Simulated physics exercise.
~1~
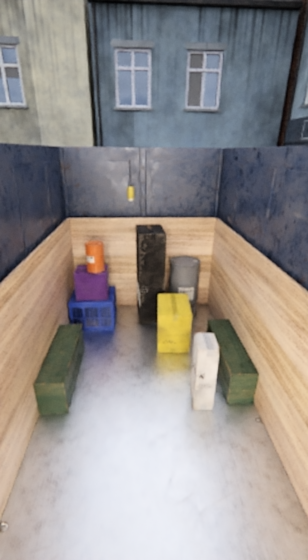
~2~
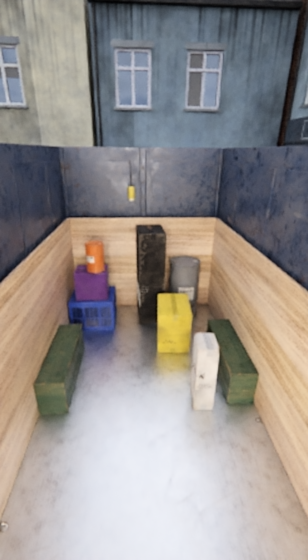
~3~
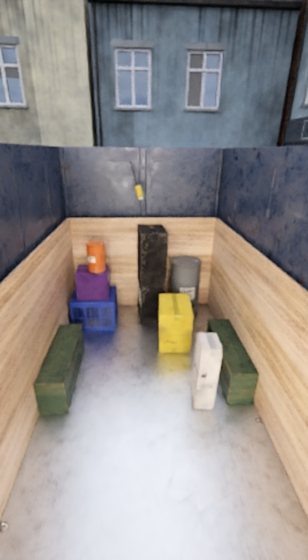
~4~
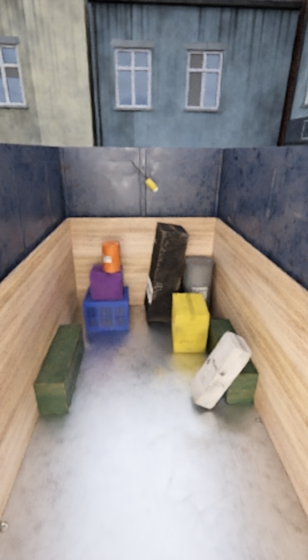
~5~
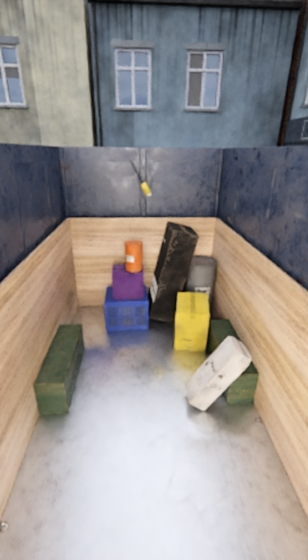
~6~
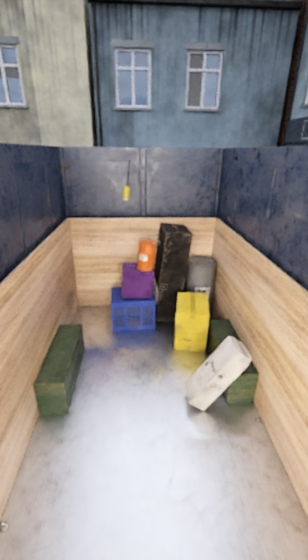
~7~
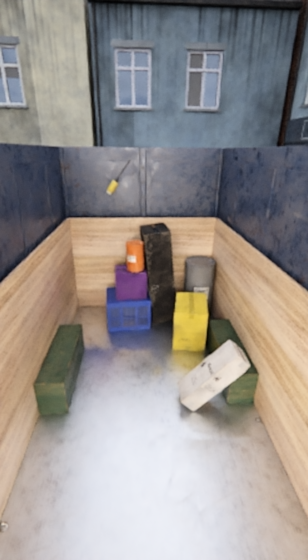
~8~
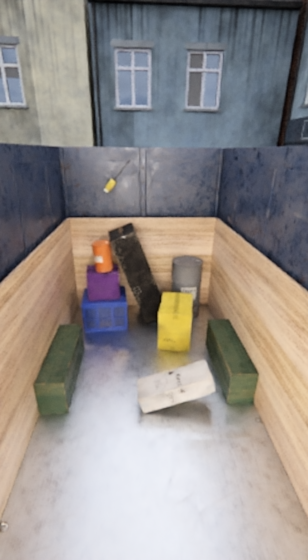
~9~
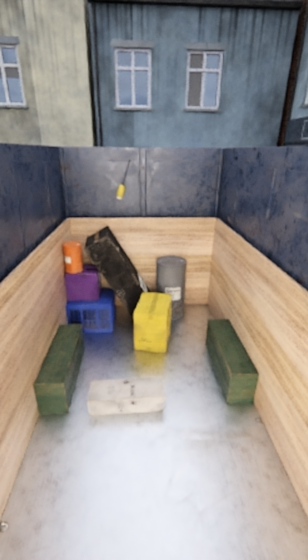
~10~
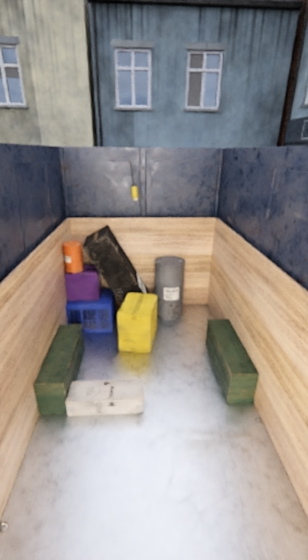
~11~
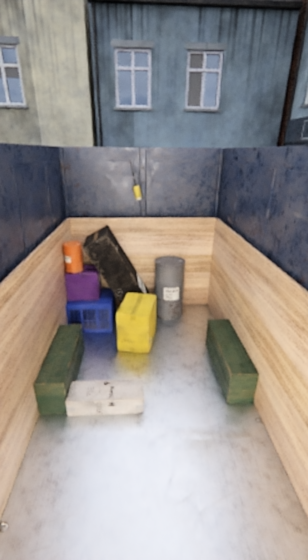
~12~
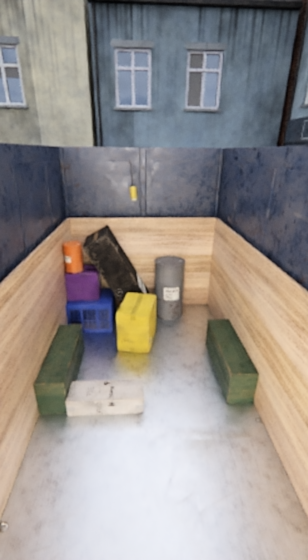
Loose boxes and canisters in a walled bay sliding right, then left, the white box toppling and the black one left leaning.
